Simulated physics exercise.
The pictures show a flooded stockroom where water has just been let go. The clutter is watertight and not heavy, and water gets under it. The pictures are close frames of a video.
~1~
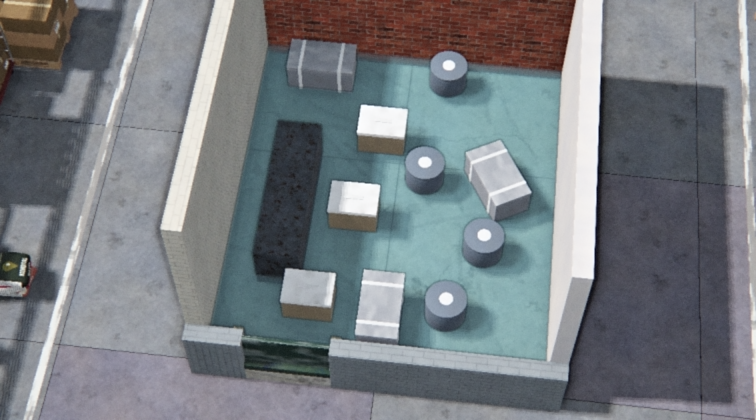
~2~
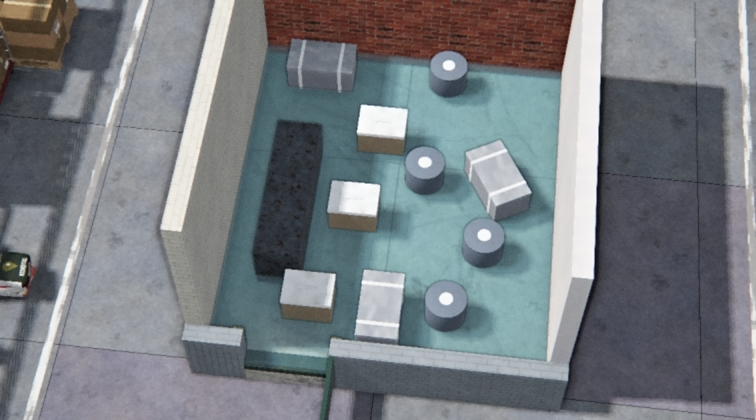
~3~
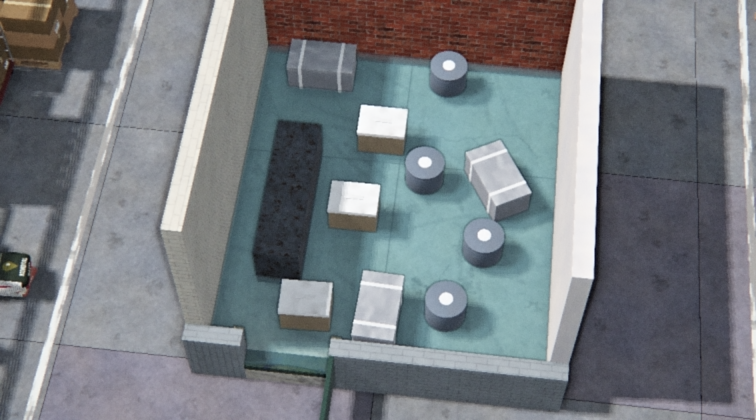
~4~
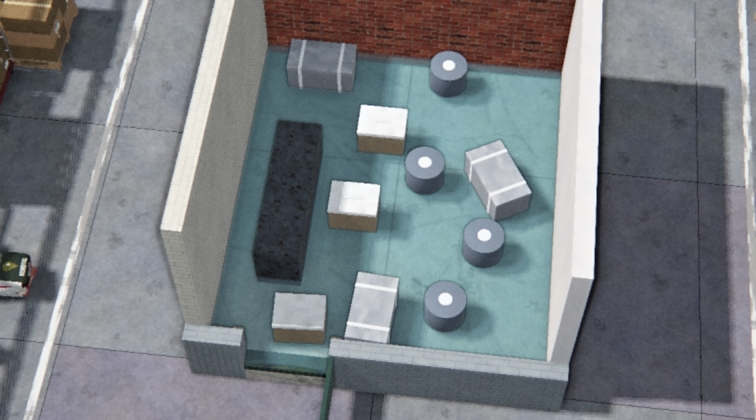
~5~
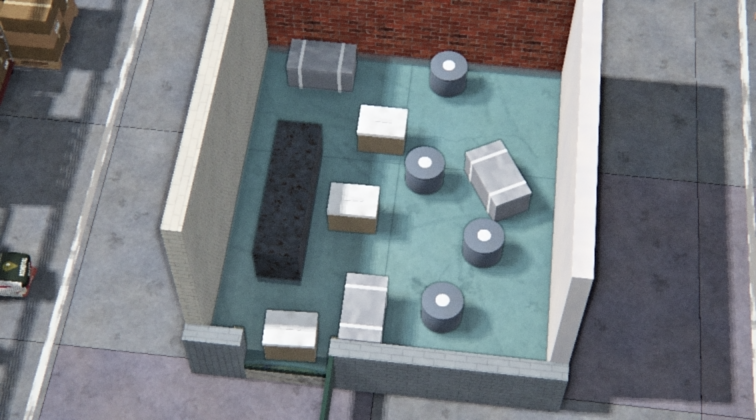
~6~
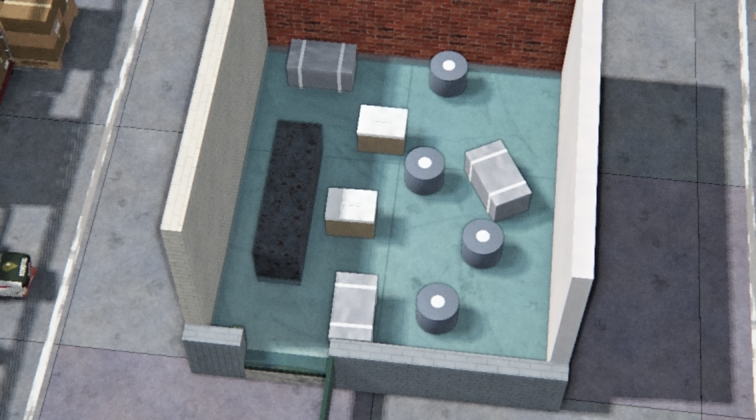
A pale-topped crate drifts through the opened gate and out of view as a trunk slides left.
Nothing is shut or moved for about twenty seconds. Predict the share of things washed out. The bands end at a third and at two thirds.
That comes to one to two thirds.
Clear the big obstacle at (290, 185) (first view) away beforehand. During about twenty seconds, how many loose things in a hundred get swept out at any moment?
Close to 20 %.
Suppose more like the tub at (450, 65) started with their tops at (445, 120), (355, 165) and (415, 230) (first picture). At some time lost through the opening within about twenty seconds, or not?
In turn: Stays, through, gone.
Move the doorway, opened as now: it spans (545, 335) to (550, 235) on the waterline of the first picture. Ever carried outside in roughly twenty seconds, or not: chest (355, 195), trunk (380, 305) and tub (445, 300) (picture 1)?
In that order: Out, out, carried outside.
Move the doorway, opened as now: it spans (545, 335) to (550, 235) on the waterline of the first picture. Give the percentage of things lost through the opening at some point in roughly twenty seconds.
Near 80 in a hundred.
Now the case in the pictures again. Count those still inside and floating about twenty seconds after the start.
That makes 4.
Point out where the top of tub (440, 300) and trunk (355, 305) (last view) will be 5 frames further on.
At about (403, 311) and (274, 347).
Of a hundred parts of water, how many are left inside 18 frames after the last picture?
Some 74 per cent.
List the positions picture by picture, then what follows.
In the first frame, a trunk at (380, 304) floats; a tub at (446, 299) floats; 0 of 10 have shifted.
In the second frame, a trunk at (380, 304) floats; a tub at (446, 299), afloat; 0 of 10 have shifted.
In the third frame, a trunk at (378, 305), afloat; a tub at (446, 299), afloat; 1 of 10 have shifted.
In the fourth frame, a trunk at (372, 307) floats, close to its start; a tub at (446, 300) floats; 2 of 10 have shifted.
In the fifth frame, a trunk at (364, 307) floats, close to its start; a tub at (443, 301) floats, close to its start; 2 of 10 have shifted.
In the sixth frame, a trunk at (354, 306), afloat, close to its start; a tub at (438, 302) floats, close to its start; 4 of 10 have shifted.
A moment on, 1 of 10 are out; 9 afloat.
Next, 4 of 10 are out; 6 afloat.
Later, 4 of 10 are out; 6 afloat.
In the end, 6 of 10 are out; 4 afloat.
